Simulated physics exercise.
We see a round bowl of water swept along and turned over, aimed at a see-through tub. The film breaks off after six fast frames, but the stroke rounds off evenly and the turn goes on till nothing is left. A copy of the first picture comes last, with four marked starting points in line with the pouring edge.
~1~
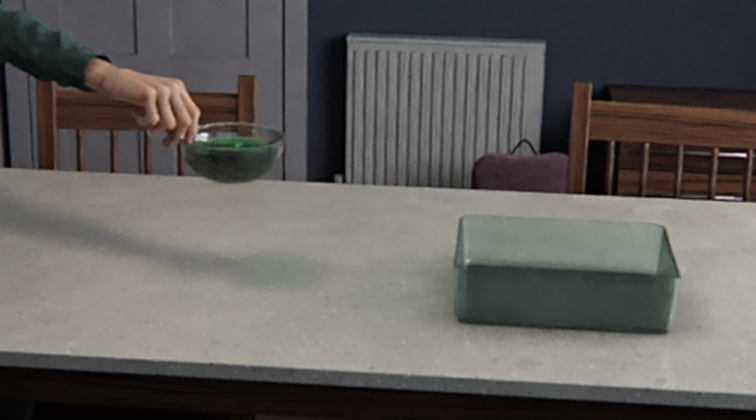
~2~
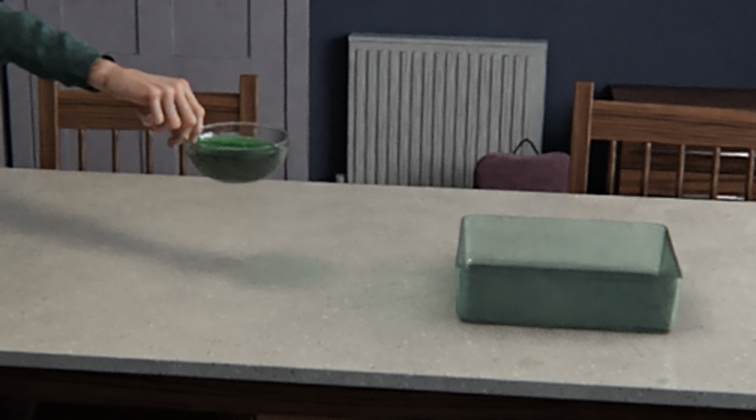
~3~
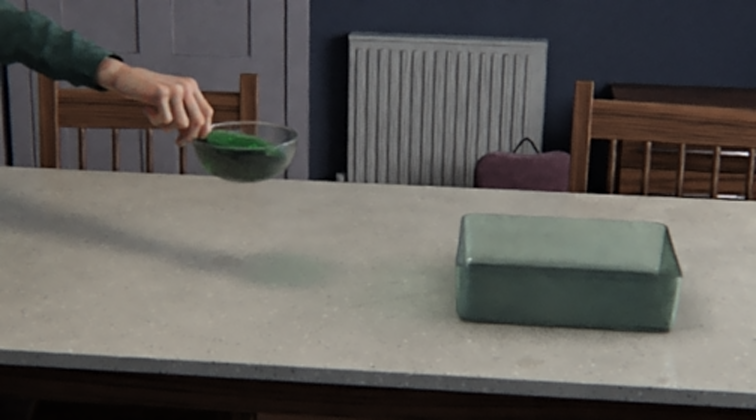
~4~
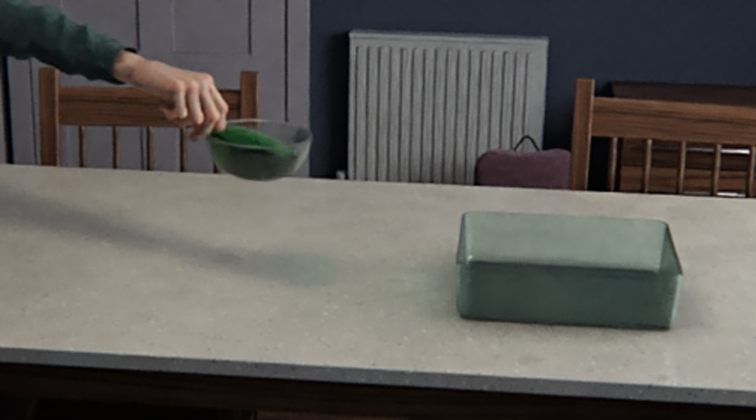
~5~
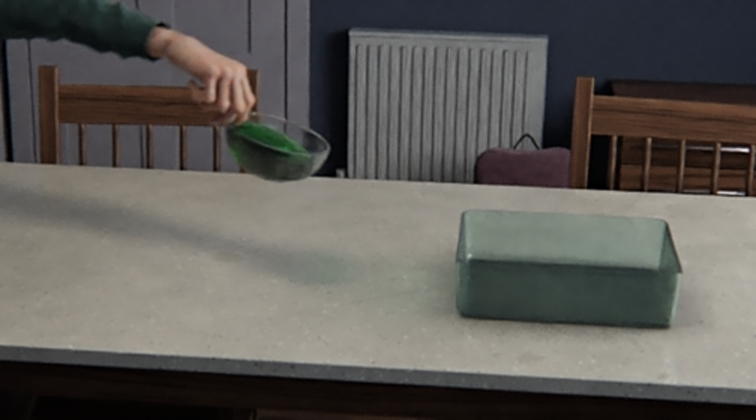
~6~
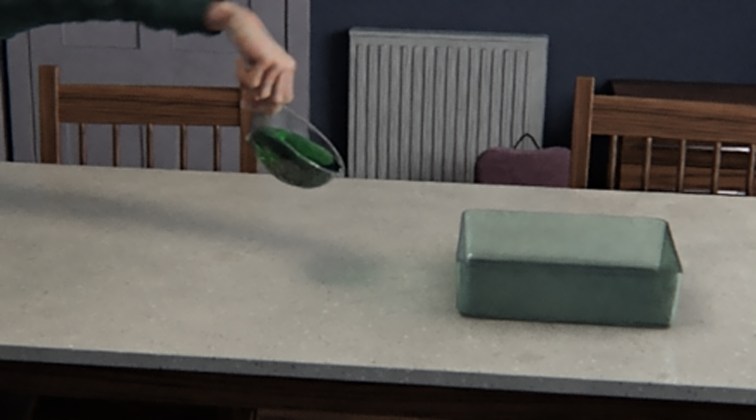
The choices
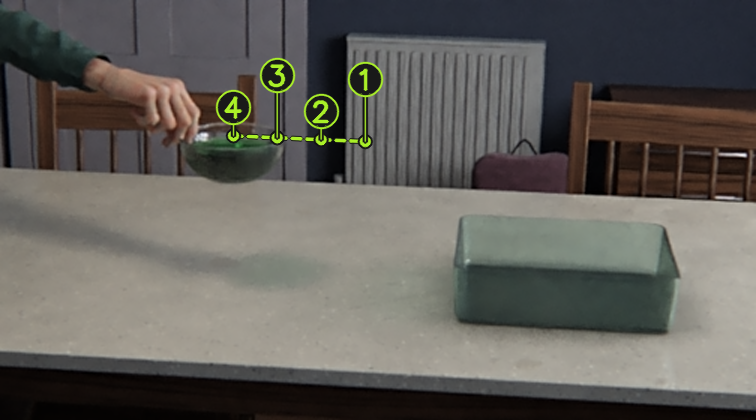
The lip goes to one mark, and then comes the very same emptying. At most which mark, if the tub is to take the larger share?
It is 1.
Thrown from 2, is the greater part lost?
Yes.
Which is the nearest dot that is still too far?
The answer is 2.
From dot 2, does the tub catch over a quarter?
No, it does not.
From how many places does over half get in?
One of the four.
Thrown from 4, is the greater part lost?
Yes.
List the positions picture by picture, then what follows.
Upright, lip at (282, 138); tub from (454, 319) to (673, 331); nothing has left yet, in the first picture.
Upright, lip at (287, 137); nothing has left yet, in the second picture.
Upright, lip at (295, 137); nothing has left yet, in the third picture.
Tipped about 3°, lip at (309, 137); nothing has left yet, in the fourth picture.
Tipped about 16°, lip at (327, 148); nothing has left yet, in the fifth picture.
Tipped about 38°, lip at (342, 168); nothing has left yet, in the sixth picture.
On the marked copy, 1 at (365, 141); 2 at (321, 139); 3 at (277, 137); 4 at (233, 135).
With 1, about 78 % lands in the tub, 11 % falls short and 11 % goes beside or beyond.
With 2, about 12 % lands in the tub, 85 % falls short and 3 % goes beside or beyond.
With 3, about 0 % lands in the tub, 100 % falls short.
With 4, about 0 % lands in the tub, 100 % falls short.
